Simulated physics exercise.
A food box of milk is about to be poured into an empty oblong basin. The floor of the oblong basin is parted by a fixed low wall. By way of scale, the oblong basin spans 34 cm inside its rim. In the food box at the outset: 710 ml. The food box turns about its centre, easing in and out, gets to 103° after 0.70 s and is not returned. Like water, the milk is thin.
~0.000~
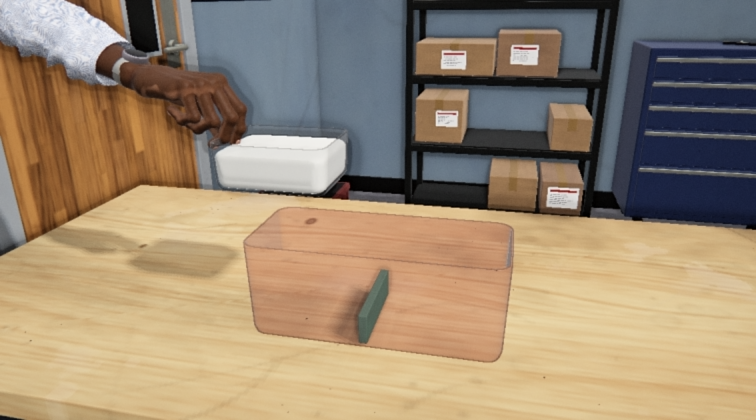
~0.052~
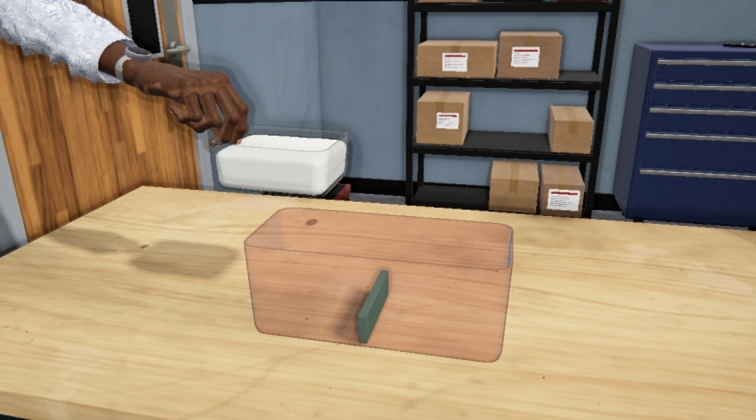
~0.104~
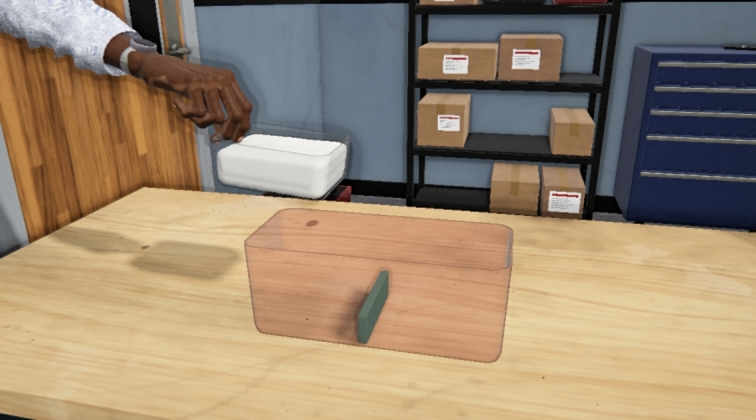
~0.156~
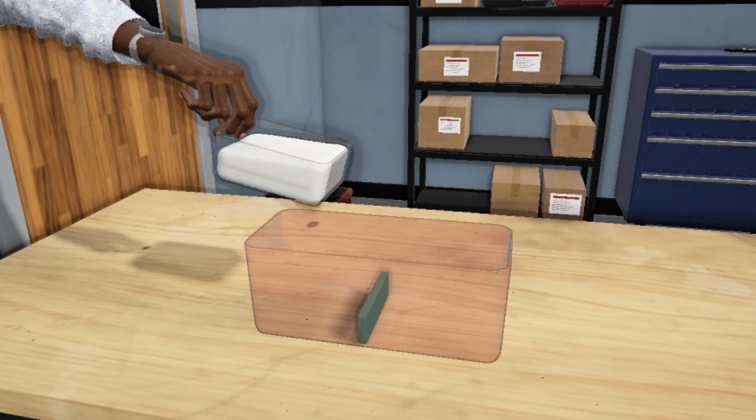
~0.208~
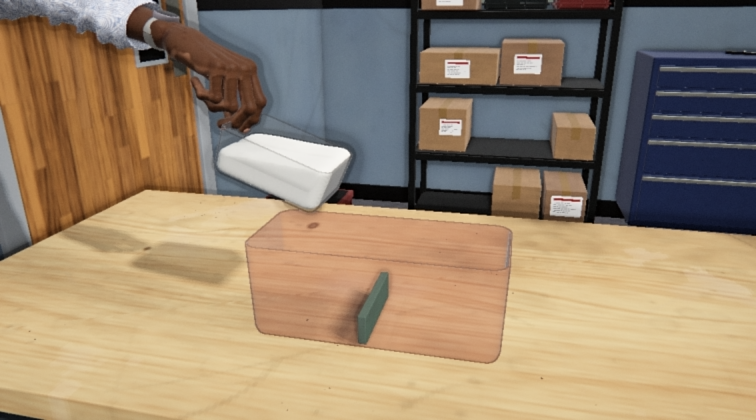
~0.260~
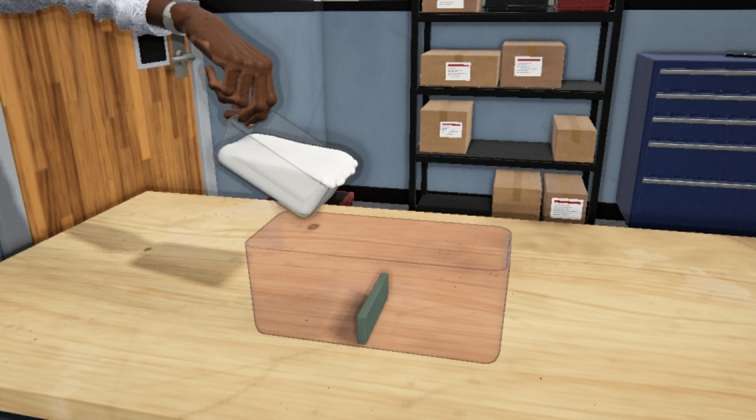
A white block of milk in a clear box tilts rightward beneath a person's hand.
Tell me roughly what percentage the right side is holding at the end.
At the end it holds about 54 per cent.
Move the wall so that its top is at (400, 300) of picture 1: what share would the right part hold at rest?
In that case some 25 per cent.
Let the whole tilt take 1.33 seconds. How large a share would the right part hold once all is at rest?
Then you'd be looking at around 60 in a hundred.
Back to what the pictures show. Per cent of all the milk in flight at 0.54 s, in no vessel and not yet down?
About 24 per cent.
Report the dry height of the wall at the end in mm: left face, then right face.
Close to 26 mm left and close to 26 mm right.
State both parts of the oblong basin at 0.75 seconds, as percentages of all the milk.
Lab note: Left near 36, right near 56.
Then, 0.54 s in, the tilt is 91° and 12 per cent is still to pour, 22 is left of the wall and 42 right of it.
Then, 0.75 s in, the tilt is 103° and 3 per cent is still to pour, 35 is left of the wall and 55 right of it.
Then, 0.96 s in, the tilt is 103° and 0 per cent is still to pour, 42 is left of the wall and 54 right of it.
Then, 1.20 s in, the tilt is 103° and 0 per cent is still to pour, 42 is left of the wall and 54 right of it.
Finally, 42 per cent lies left of the wall, 54 right of it and 4 outside.
